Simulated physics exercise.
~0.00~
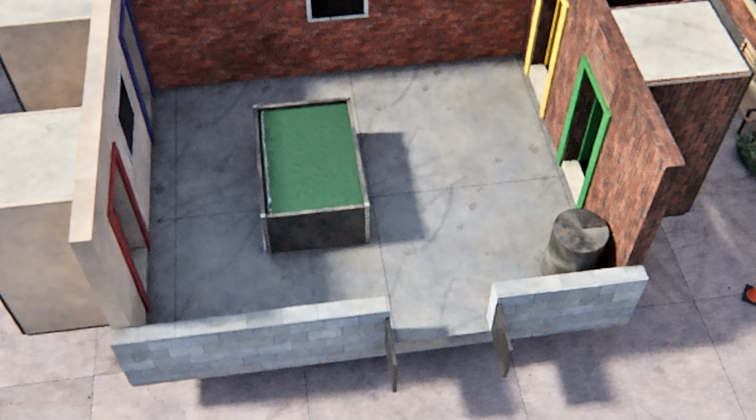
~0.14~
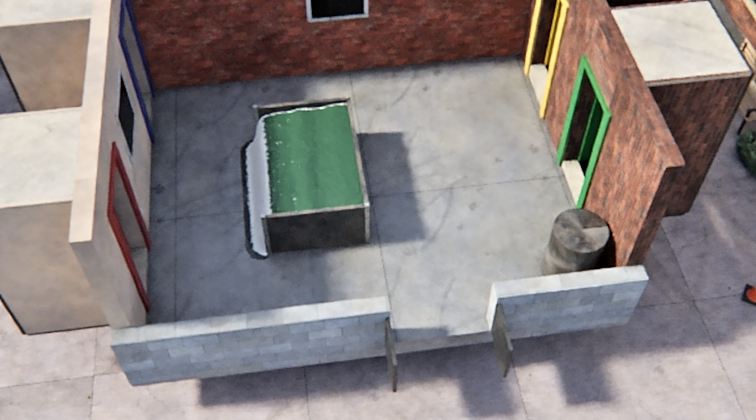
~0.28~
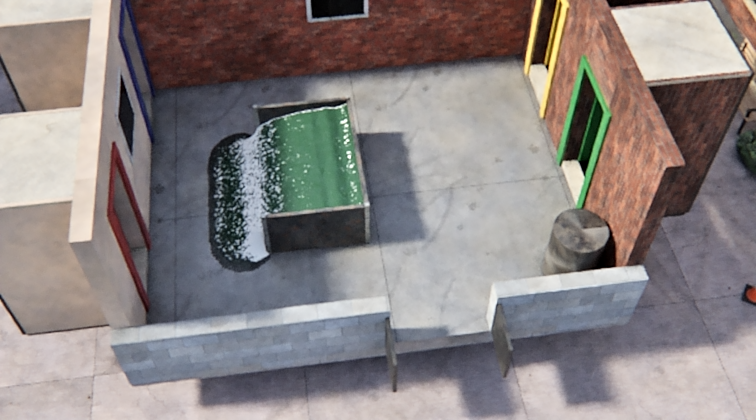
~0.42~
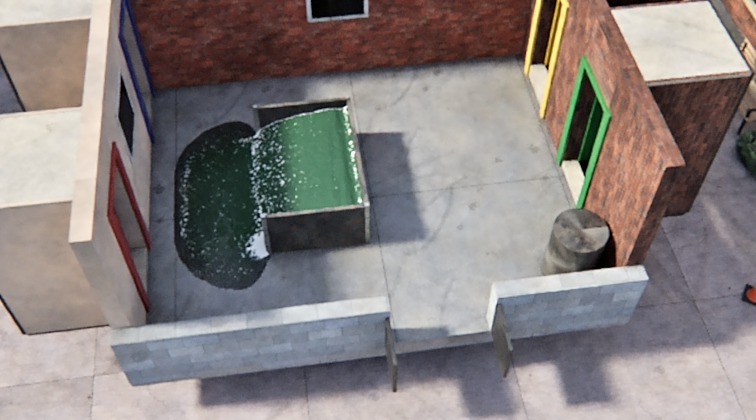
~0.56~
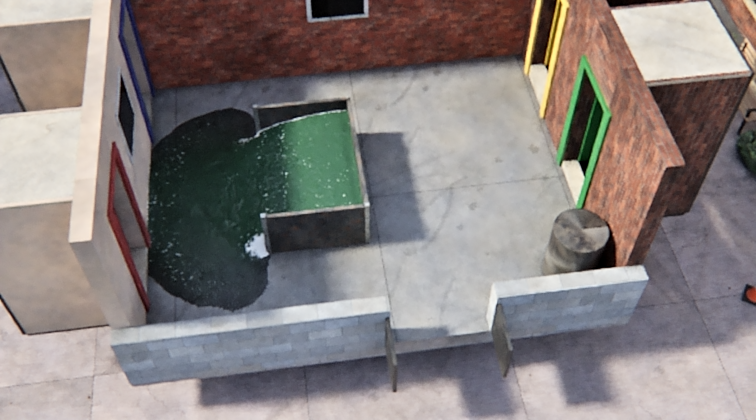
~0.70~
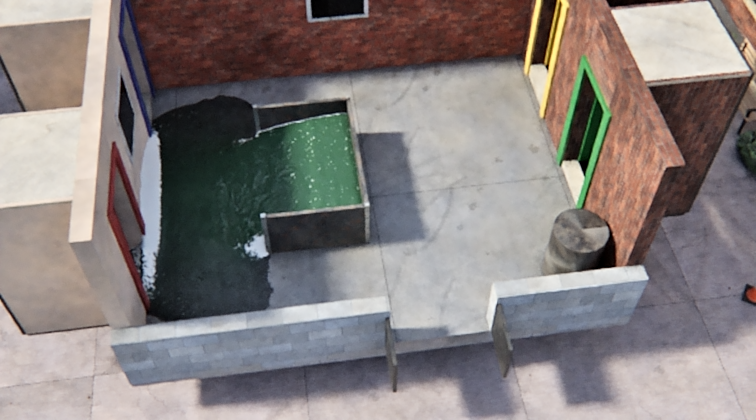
Green liquid poured out of the left side of a dark tank in a walled courtyard, foaming at first, then spread in a dark sheet across the floor and reached the wall by the red-framed doorway.
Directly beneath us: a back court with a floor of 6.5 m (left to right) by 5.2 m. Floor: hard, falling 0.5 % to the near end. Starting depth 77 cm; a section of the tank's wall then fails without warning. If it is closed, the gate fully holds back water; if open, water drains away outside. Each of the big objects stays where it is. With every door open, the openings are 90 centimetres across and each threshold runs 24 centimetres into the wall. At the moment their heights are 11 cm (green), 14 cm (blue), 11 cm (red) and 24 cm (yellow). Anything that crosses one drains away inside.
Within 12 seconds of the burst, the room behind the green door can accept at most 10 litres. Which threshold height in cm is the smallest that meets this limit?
A height of roughly 11 cm.
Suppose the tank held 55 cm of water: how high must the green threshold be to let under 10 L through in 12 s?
Some 7.0 cm.
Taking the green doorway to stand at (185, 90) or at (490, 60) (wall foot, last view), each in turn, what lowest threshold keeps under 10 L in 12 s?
About 35 cm for the first and 7.0 cm for the second.
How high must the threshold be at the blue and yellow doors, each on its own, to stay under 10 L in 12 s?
Roughly 28 cm at blue and 9.0 cm at yellow.
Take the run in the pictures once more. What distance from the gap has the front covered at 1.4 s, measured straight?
It gets close to 3.2 metres out.
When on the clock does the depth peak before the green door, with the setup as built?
Crest at t of about 5.5 s.
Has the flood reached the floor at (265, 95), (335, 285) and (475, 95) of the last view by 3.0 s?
In the order asked: Soaked, soaked, untouched.
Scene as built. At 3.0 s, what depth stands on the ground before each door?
In cm: Green 0, blue 21, red 16, yellow 0.
After 1.4 s water covers 25 % of the floor, deepest (48 cm) near (150, 211); it has not reached the green door.
After 3.0 s water covers 55 % of the floor, deepest (29 cm) near (146, 358); it has not reached the green door.
After 12.0 s water covers 100 % of the floor, deepest (9 cm) near (319, 336); 7 cm at the green door, 9 litres in over its 11 cm threshold.
At the green door as built, the water arrived by 4.4 s and peaked near 14 cm at 5.6 s.
Run again over the same 12 s with other heights there, 15 litres in over 10 cm, 5 litres over 12 cm. The limit of 10 litres is kept from about 11 cm up.
